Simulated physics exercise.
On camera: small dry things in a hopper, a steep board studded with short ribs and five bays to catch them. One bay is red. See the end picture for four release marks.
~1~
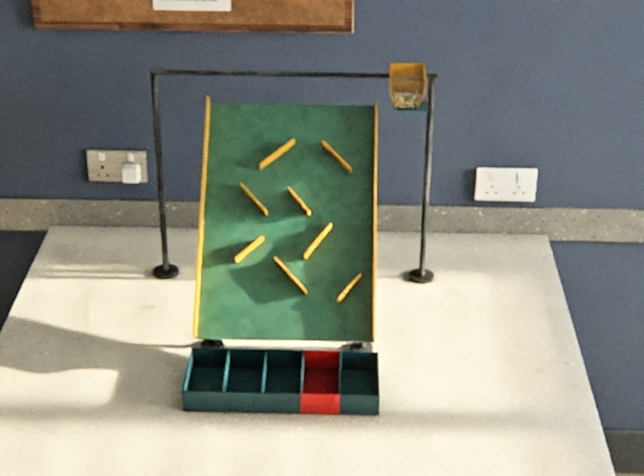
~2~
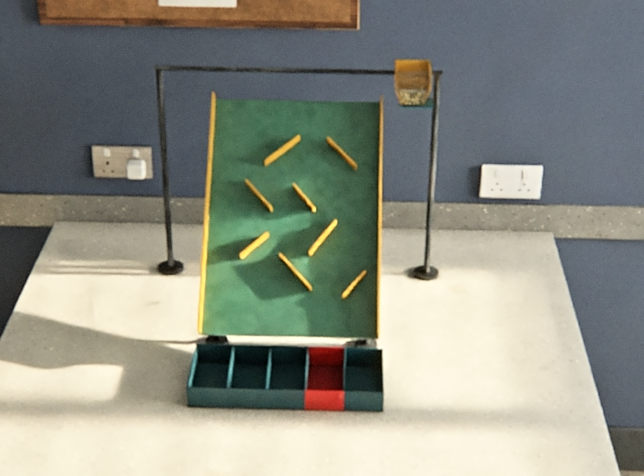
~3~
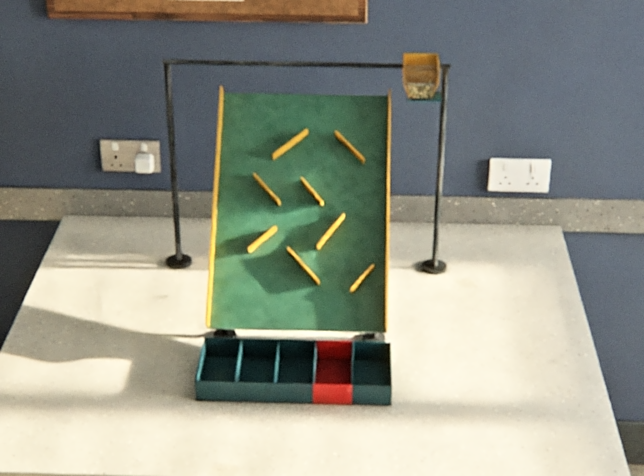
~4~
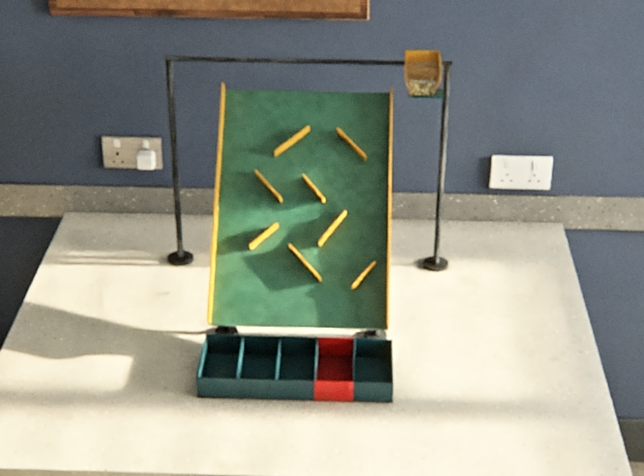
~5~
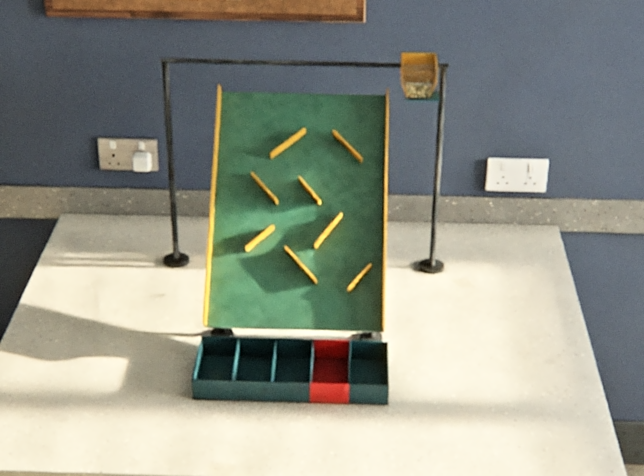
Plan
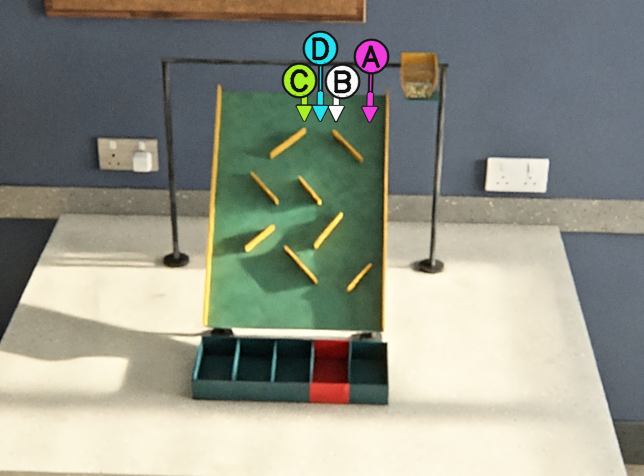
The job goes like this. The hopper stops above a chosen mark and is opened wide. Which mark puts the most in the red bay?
D is best.
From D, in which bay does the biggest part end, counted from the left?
The fourth.
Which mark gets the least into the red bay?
It is A.
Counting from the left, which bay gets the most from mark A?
The fifth.
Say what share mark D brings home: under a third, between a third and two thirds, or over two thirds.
Mark D gives between a third and two thirds.
On the marked copy, mark A meets the board at (369, 116); mark B meets the board at (336, 115); mark C meets the board at (304, 115); mark D meets the board at (320, 115).
For mark A, a small part in the red bay, most in other bays.
For mark B, about a third in the red bay, about half in other bays, a small part outside the box.
For mark C, about a third in the red bay, about two thirds in other bays.
For mark D, about half in the red bay, about half in other bays.
